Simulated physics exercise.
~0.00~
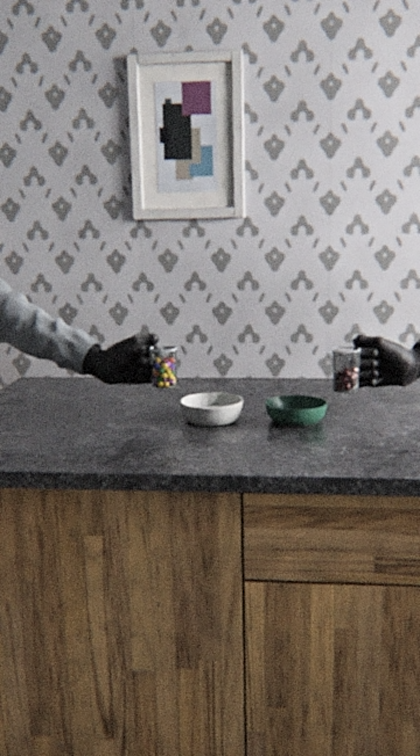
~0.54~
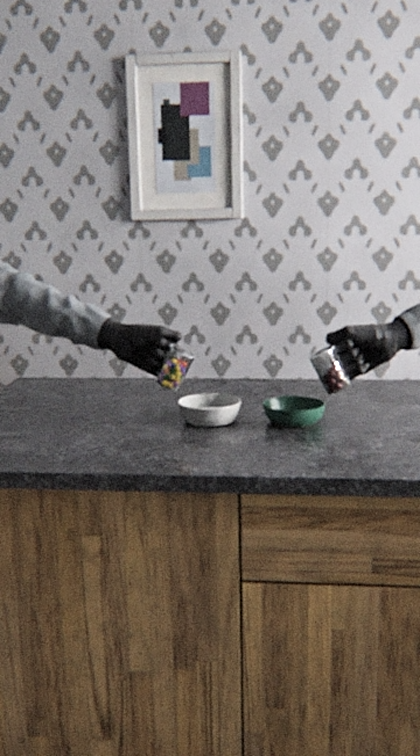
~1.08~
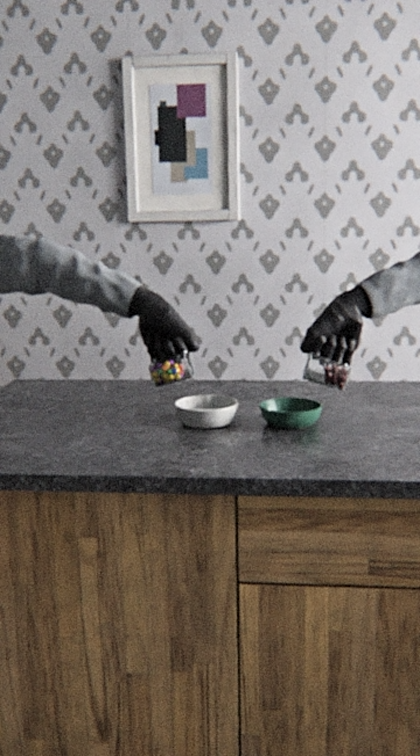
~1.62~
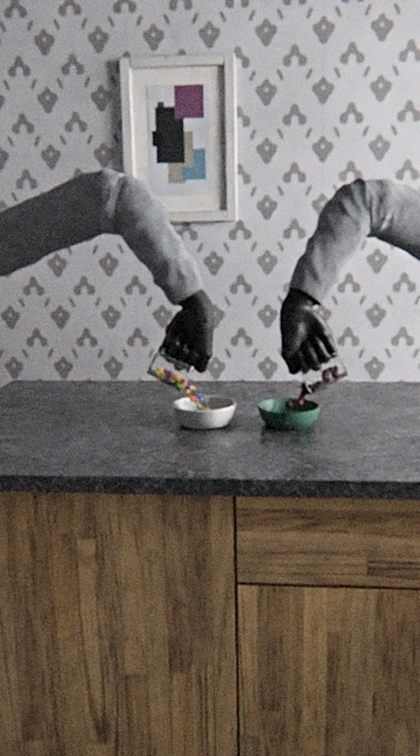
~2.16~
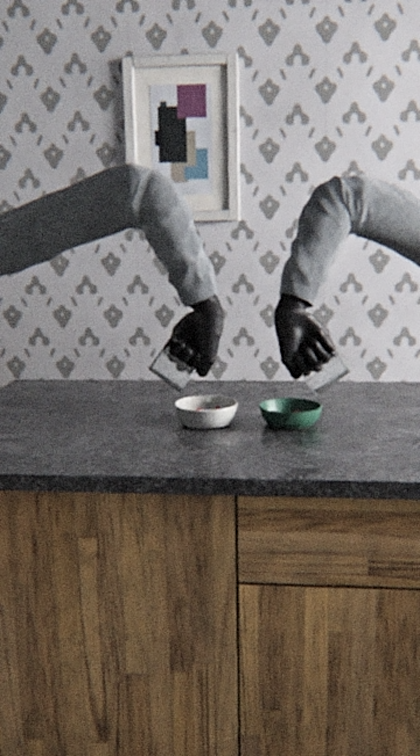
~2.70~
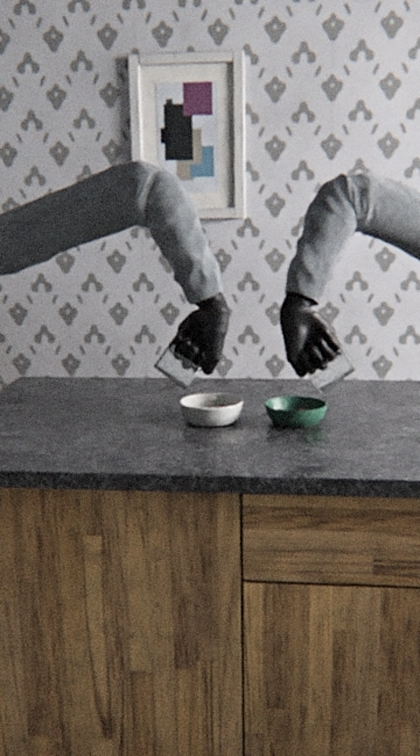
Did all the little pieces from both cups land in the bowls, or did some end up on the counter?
They all landed in the bowls. The white bowl on the left and the green bowl on the right each caught everything poured from the cup above, and none ended up on the counter.
Two dark hands in grey sleeves tipped clear cups over a counter, pouring bright candy-like pieces into the white bowl on the left and darker ones into the green bowl on the right, until both cups hung empty and the counter stayed clear.
